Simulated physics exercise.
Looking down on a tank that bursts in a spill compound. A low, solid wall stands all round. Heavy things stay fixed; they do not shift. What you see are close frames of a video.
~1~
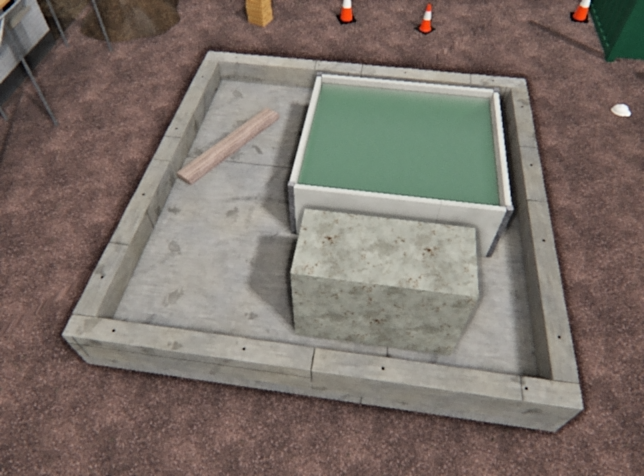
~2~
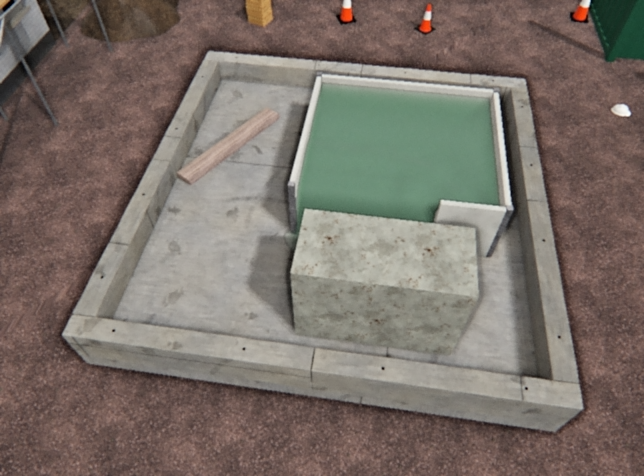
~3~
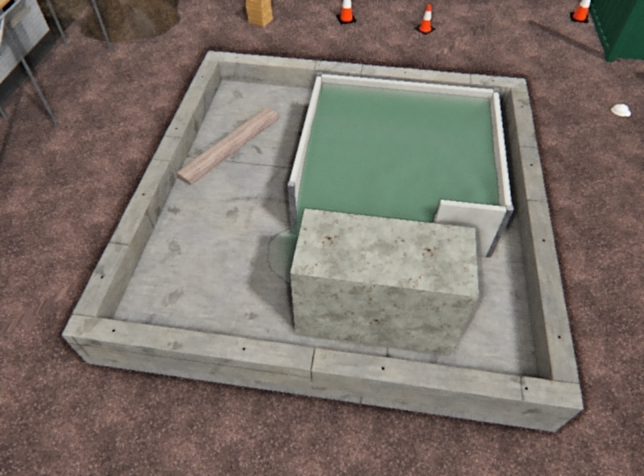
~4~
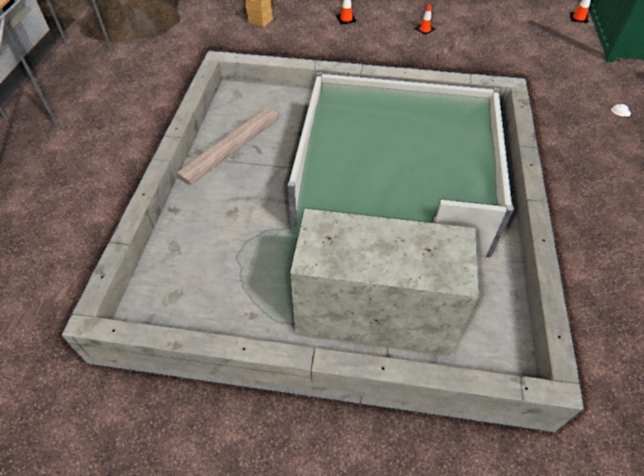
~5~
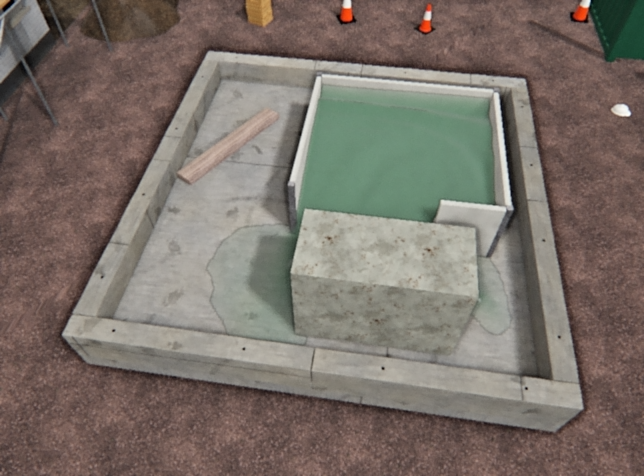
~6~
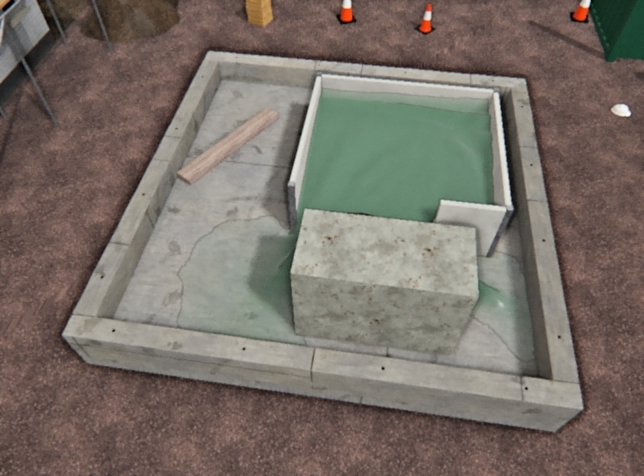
Green water pouring from the opened front of a square tank, spreading around a concrete block across a walled grey floor.
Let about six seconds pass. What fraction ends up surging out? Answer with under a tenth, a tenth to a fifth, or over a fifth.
Under a tenth surges out.
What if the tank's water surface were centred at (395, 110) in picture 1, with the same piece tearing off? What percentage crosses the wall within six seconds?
Near 4 in a hundred.
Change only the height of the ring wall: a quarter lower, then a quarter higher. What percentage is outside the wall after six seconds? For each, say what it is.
I'd expect around 8 per cent for the first wall and around 0 per cent for the second.
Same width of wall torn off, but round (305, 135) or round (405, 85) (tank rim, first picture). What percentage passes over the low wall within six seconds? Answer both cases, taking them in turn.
Try one around 8 percent; try two around 14 percent.
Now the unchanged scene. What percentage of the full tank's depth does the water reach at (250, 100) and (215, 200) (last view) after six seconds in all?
Around 30 % at the first and 16 % at the second.
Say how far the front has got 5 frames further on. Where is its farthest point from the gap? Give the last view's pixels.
The wet edge reaches furthest near (109, 332).
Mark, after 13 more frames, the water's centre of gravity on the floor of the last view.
I'd place it roughly at (355, 223).
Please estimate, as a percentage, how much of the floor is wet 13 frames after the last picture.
Share estimate: About 65 per cent.
A moment on, water covers 25 % of the floor; the low wall has let 0 % over.
Next, water covers 35 % of the floor; the low wall has let 0 % over.
Then, water covers 55 % of the floor; the low wall has let 2 % over.
Later, water covers 75 % of the floor; the low wall has let 2 % over.
In the end, water covers 80 % of the floor; the low wall has let 2 % over.
